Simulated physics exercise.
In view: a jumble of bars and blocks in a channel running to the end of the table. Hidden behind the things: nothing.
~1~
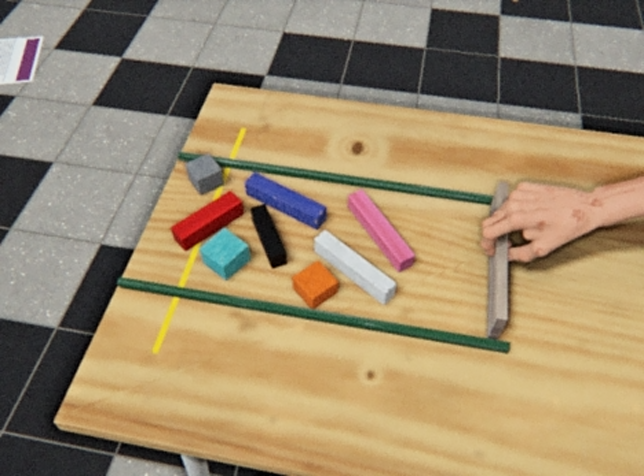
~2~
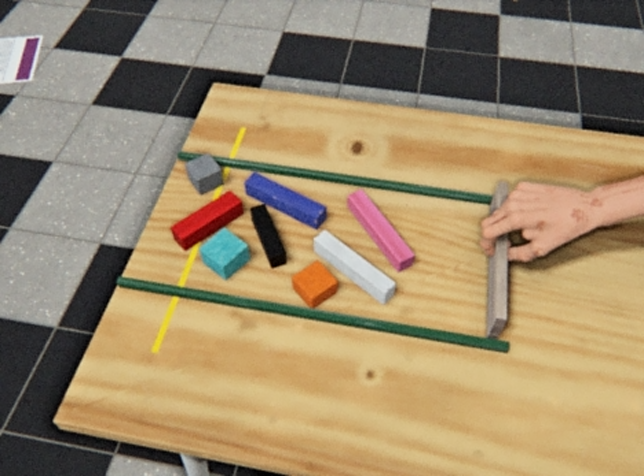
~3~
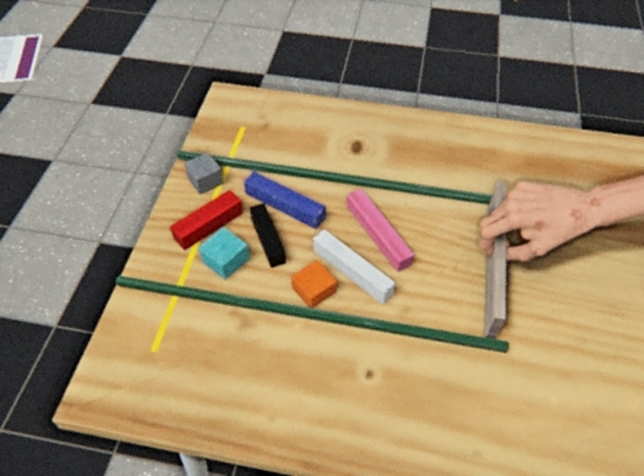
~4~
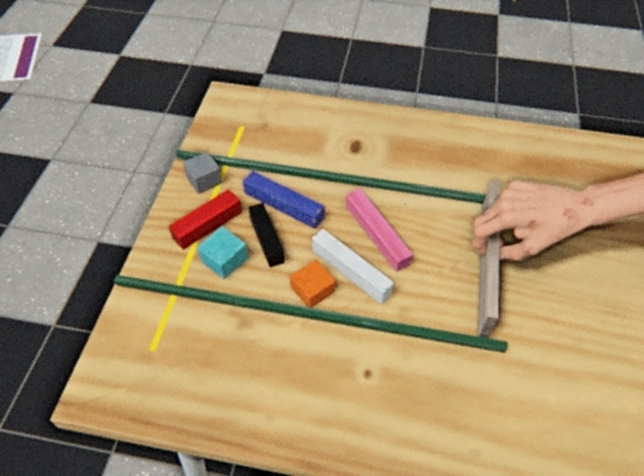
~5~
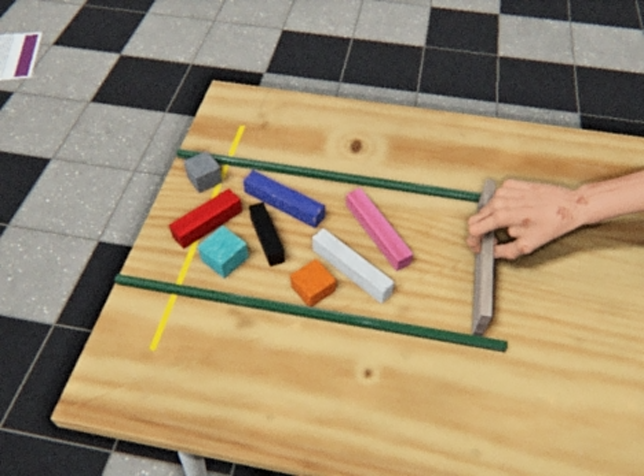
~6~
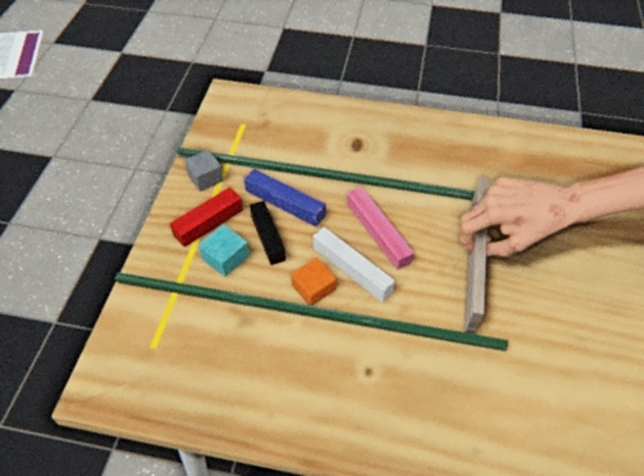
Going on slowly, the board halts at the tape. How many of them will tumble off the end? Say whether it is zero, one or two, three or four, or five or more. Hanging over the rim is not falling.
Well, more than two but under five end up dropping off.
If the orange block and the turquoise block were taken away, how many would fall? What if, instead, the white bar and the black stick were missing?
Try one: 1; try two: 1.
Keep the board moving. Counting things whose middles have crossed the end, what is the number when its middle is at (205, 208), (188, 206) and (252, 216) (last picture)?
In order, that gives 3, then 5, then 1.
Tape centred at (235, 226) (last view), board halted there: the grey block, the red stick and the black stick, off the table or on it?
Well, the grey block comes off, the red stick stays where it is, and the black stick? It stays where it is.
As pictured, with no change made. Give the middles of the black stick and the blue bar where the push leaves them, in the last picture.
First object about (152, 217); second object about (172, 169).
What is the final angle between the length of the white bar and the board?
The angle is about 25 degrees.
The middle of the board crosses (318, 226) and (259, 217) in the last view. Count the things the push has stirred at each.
At the first point the count is 5, at the second it's 8.
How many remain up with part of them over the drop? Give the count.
It would come to 2.
Soon after, none off yet; grey block at rest near (204, 171); red stick at rest near (208, 217); turquoise block at rest near (224, 251).
Then, none off yet; grey block on its side near (151, 184); red stick moved about its own width near (165, 205); turquoise block moved well along near (162, 244).
At rest, the number that fall off is three or four; fallen, turquoise block, red stick and grey block.
